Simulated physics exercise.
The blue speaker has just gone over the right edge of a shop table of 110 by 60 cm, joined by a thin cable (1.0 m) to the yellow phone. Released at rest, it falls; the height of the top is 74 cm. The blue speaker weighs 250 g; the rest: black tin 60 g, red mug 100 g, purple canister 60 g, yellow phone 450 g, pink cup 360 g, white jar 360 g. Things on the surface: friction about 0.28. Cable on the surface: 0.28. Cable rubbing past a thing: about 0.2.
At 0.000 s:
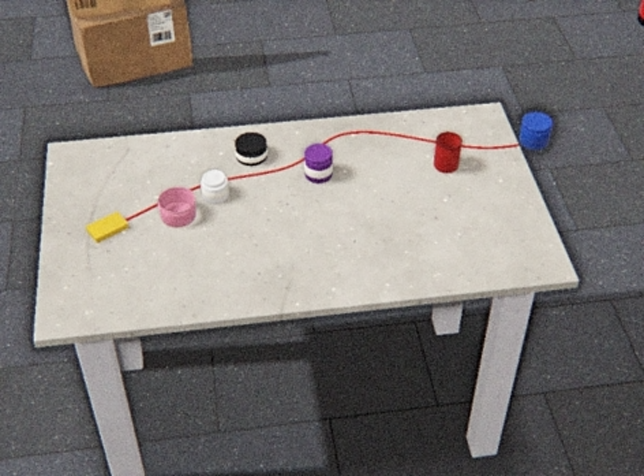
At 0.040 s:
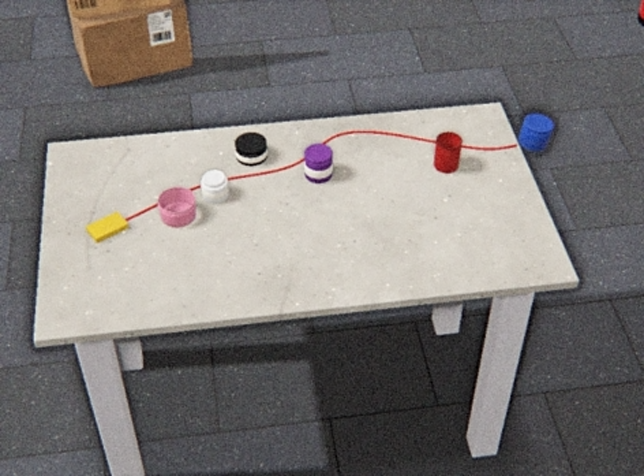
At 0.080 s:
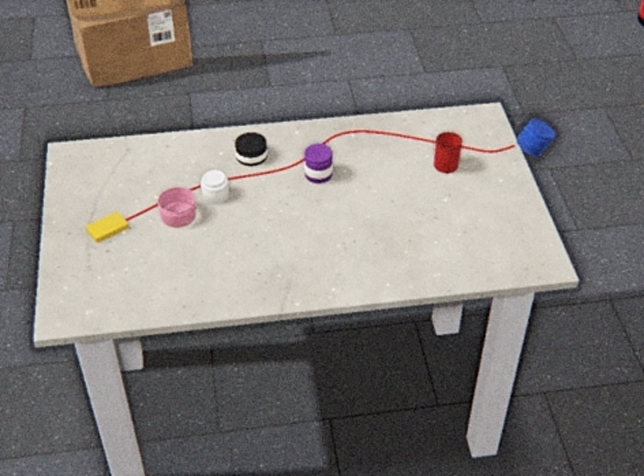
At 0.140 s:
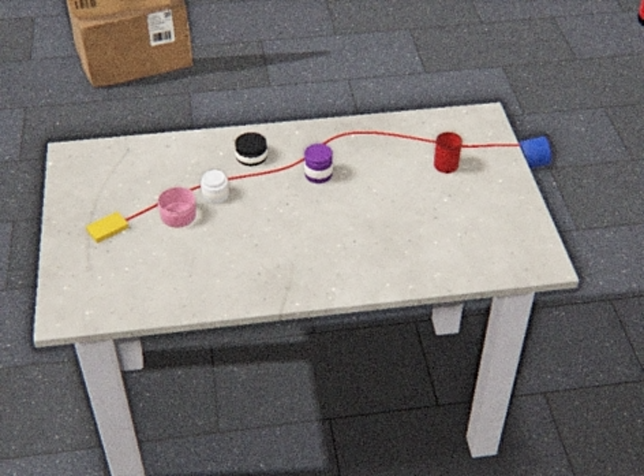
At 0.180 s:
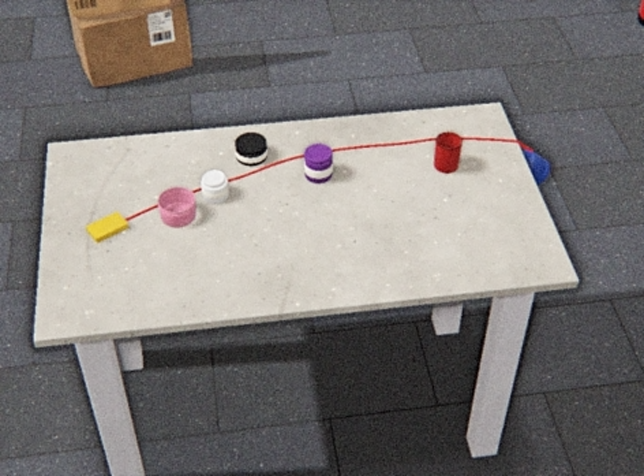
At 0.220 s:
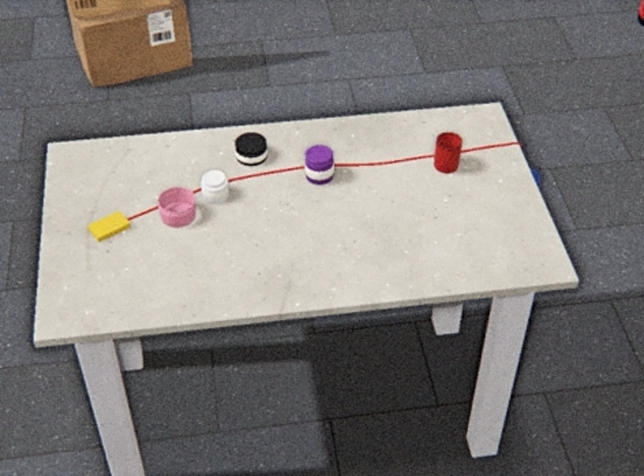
On a dark tiled floor, a pale table with white legs is seen from above by a still camera, a cardboard box behind it. A thin red cable runs from a yellow block at left past a pink cup, white jar, black tin, purple canister and red mug to a blue cylinder at the right edge. The blue cylinder tilts and drops beyond the edge, almost out of sight, as the cable pulls straighter.
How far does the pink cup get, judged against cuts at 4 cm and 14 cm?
It keeps near its spot.
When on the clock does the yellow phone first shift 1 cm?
For the yellow phone, 0.24 seconds.
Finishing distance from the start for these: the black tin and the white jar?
About: Black tin 0 cm, white jar 0 cm.
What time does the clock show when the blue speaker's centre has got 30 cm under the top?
Never.
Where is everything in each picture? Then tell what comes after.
Shows, pink cup (176, 199); cable runs through (478, 148) (398, 135) (249, 176), in the first picture.
Shows, blue speaker (538, 123); cable runs through (477, 148), in the second picture.
Shows, blue speaker (535, 138); cable runs through (476, 150), in the third picture.
Shows, blue speaker (534, 153); cable runs through (479, 146), in the fourth picture.
Shows, blue speaker (531, 168); cable runs through (496, 140), in the fifth picture.
Shows, pink cup (176, 199); cable runs through (509, 144) (429, 156) (339, 165) (255, 175), in the sixth picture.
After 0.5 s, the cable's tail end at (161, 207); blue speaker over the edge, purple canister 9 cm off its start, yellow phone 9 cm off its start.
After 0.7 s, the cable's tail end at (165, 204); pink cup 1 cm off its start, yellow phone 10 cm off its start, purple canister 9 cm off its start.
After 1.0 s, the cable's tail end at (165, 204); pink cup 2 cm off its start at (183, 198), yellow phone 10 cm off its start at (146, 206), purple canister 9 cm off its start at (334, 177).
After 1.2 s, the cable's tail end at (165, 204); pink cup 2 cm off its start, blue speaker over the edge, yellow phone 10 cm off its start.
After 2.4 s, the cable's tail end at (165, 204); pink cup 2 cm off its start at (183, 198), yellow phone 10 cm off its start at (147, 206), purple canister 9 cm off its start at (334, 177), blue speaker over the edge.
